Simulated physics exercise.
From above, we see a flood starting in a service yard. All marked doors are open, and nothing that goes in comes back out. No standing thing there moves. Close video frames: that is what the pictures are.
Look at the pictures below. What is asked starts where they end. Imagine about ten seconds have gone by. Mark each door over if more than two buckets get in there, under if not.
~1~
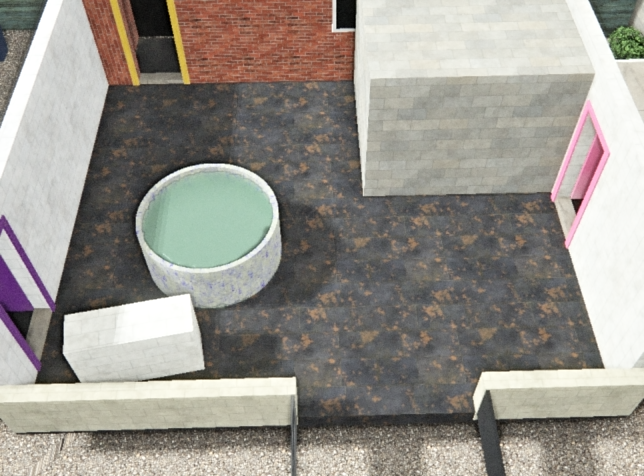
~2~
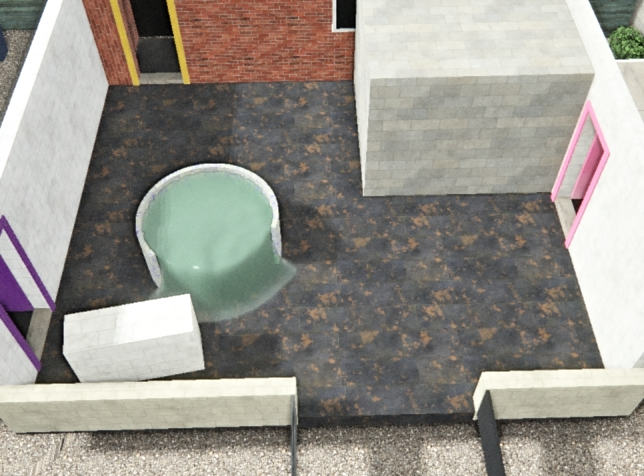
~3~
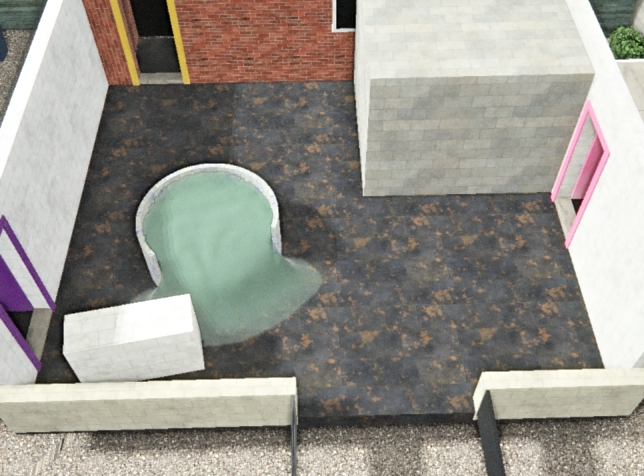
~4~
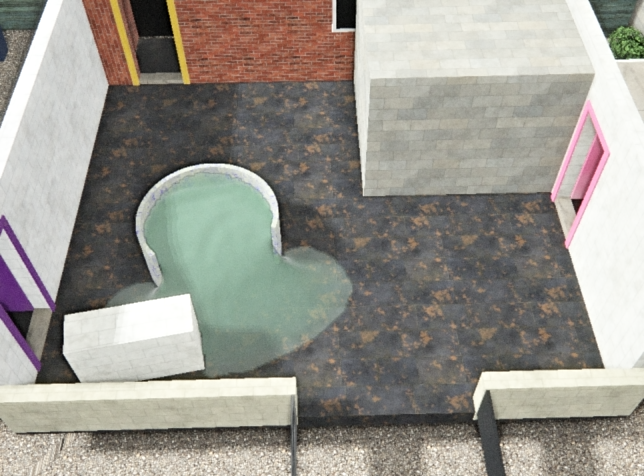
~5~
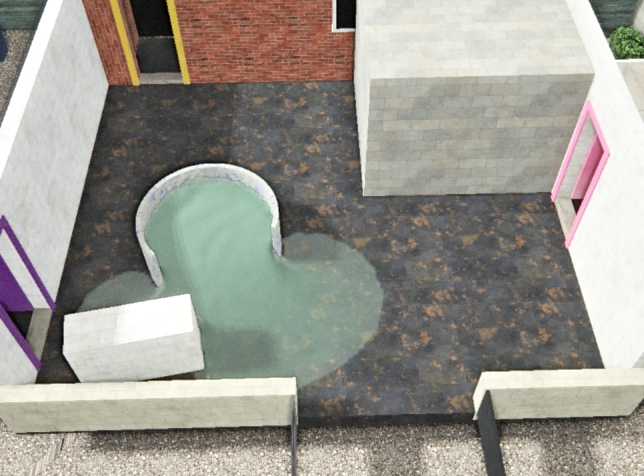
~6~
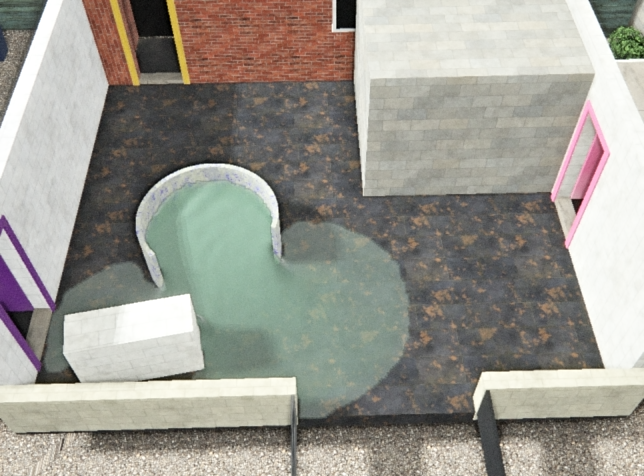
Purple door: Over, yellow door: Under, pink door: Under.
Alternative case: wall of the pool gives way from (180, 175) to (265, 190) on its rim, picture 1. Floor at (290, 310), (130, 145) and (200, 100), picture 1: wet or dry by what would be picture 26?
Untouched, soaked, soaked.
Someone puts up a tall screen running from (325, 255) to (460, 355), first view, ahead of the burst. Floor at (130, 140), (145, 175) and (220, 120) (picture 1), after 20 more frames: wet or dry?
First soaked, then soaked, then spared.
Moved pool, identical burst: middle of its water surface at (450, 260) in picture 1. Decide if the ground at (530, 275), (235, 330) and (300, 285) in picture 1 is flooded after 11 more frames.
Soaked, bone-dry, bone-dry.
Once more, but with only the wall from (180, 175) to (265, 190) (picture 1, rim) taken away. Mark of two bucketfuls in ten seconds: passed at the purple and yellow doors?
Well, purple door stays beneath it and yellow door gets past it.
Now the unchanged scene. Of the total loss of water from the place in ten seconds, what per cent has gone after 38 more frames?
Working it through, I arrive at 90 per cent.
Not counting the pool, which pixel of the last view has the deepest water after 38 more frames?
My pick is (554, 202).
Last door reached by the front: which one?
It's the yellow door.
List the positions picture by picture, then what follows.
In the first picture, the pool at (208, 218) is whole and still.
In the second picture, water pours out at (226, 292) and has run to (289, 267).
In the third picture, the front is at a hidden place, out from the gap at (226, 293).
In the fourth picture, the front is at (346, 284), out from the gap at (226, 295).
In the fifth picture, water pours out at (227, 296) and has run to (377, 293).
In the sixth picture, water pours out at (227, 296) and has run to (403, 325).
A moment on, water covers 35 % of the floor; the purple door over two buckets in, the yellow door not reached, the pink door not reached.
Next, water covers 40 % of the floor; the purple door far over two buckets in, the yellow door not reached, the pink door not reached.
Then, water covers 50 % of the floor; the purple door far over two buckets in, the yellow door not reached, the pink door wet at the sill, nothing in.
Later, water covers 80 % of the floor; the purple door far over two buckets in, the yellow door wet at the sill, nothing in, the pink door under two buckets in.
In the end, water covers 95 % of the floor; the purple door far over two buckets in, the yellow door wet at the sill, nothing in, the pink door under two buckets in.
